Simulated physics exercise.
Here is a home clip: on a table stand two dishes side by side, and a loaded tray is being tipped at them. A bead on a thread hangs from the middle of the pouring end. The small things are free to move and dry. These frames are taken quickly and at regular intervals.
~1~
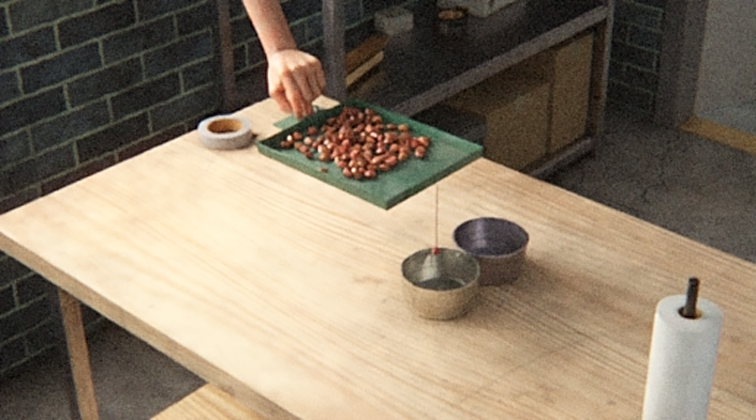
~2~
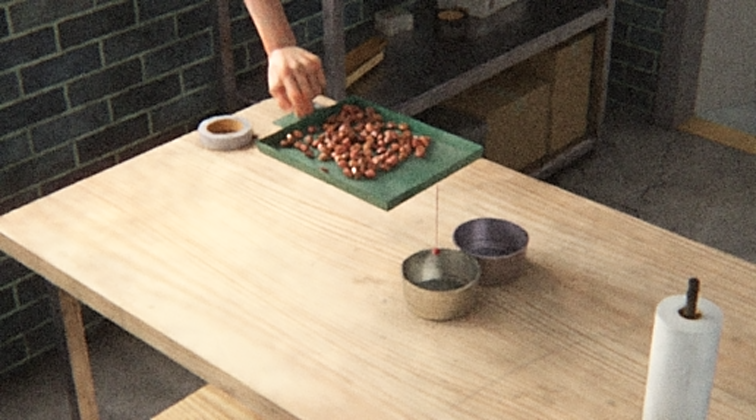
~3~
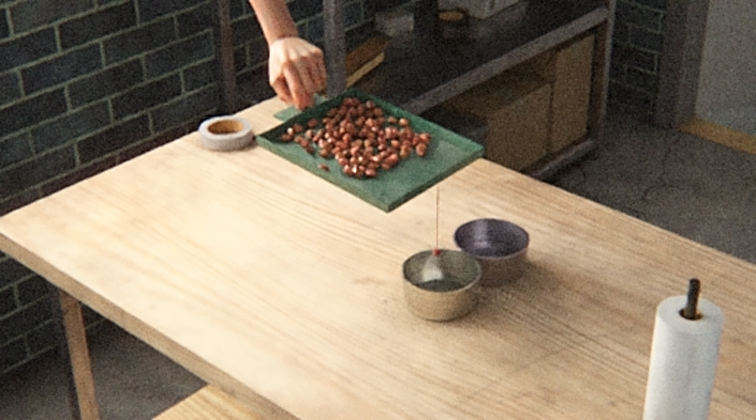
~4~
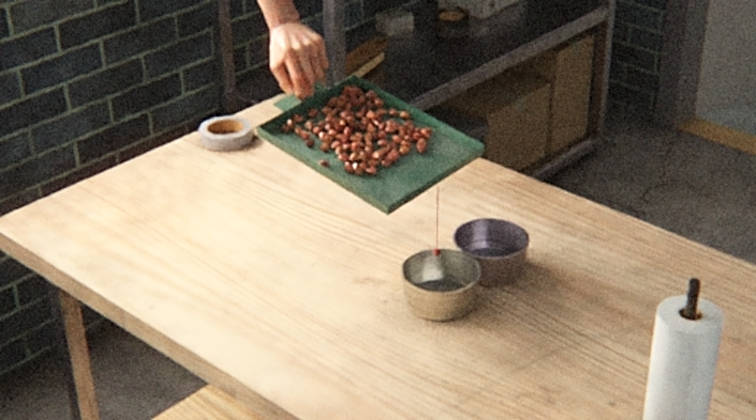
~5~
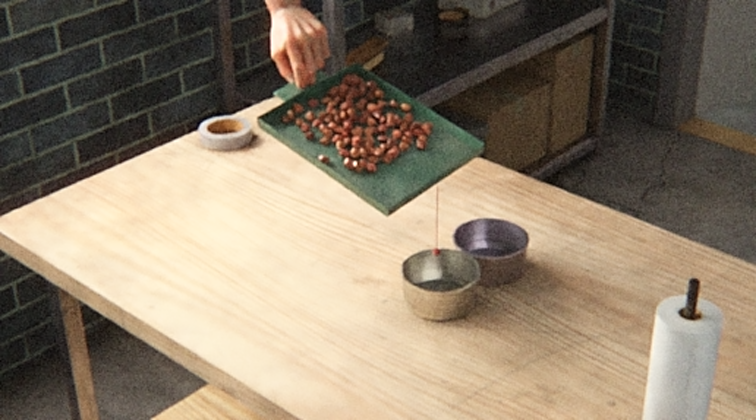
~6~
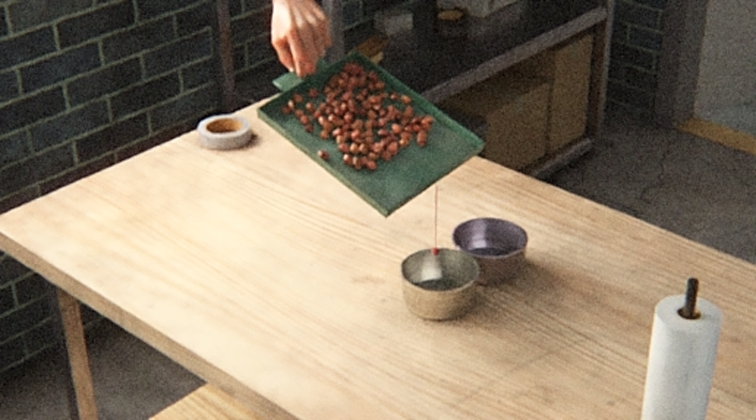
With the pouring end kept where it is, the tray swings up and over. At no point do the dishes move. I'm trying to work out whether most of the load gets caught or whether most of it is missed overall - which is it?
A lesser share is caught.
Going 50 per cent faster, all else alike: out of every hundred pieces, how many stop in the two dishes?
That works out at some 10 per cent.
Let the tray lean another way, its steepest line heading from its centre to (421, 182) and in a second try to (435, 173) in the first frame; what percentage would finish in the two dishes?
Around 40 per cent first, around 70 per cent next.
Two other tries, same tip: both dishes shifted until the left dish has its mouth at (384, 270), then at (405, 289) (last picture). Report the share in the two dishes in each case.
Some 10 percent in the first case, 70 percent in the second.
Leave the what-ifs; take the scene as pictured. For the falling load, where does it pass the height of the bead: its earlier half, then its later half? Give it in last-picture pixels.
Around (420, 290) and then (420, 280).
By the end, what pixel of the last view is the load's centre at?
Centre at rest, last view: Approx. (418, 326).
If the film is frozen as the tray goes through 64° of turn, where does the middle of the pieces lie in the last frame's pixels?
The load's middle is around (408, 195).
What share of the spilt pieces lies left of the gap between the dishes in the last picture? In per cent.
Close to 90 per cent.
Soon after the last picture, tray tipped steeply; most on the tray; a stray few outside both; about a quarter in the air.
A little later, tray tipped past a quarter turn; about a quarter on the tray; a small part in the left dish; about half outside both; a small part in the air.
Later still, tray tipped past a quarter turn; about a quarter in the left dish; about two thirds outside both.
At rest, tray tipped past a quarter turn; about a quarter in the left dish; none in the right dish; about two thirds outside both.
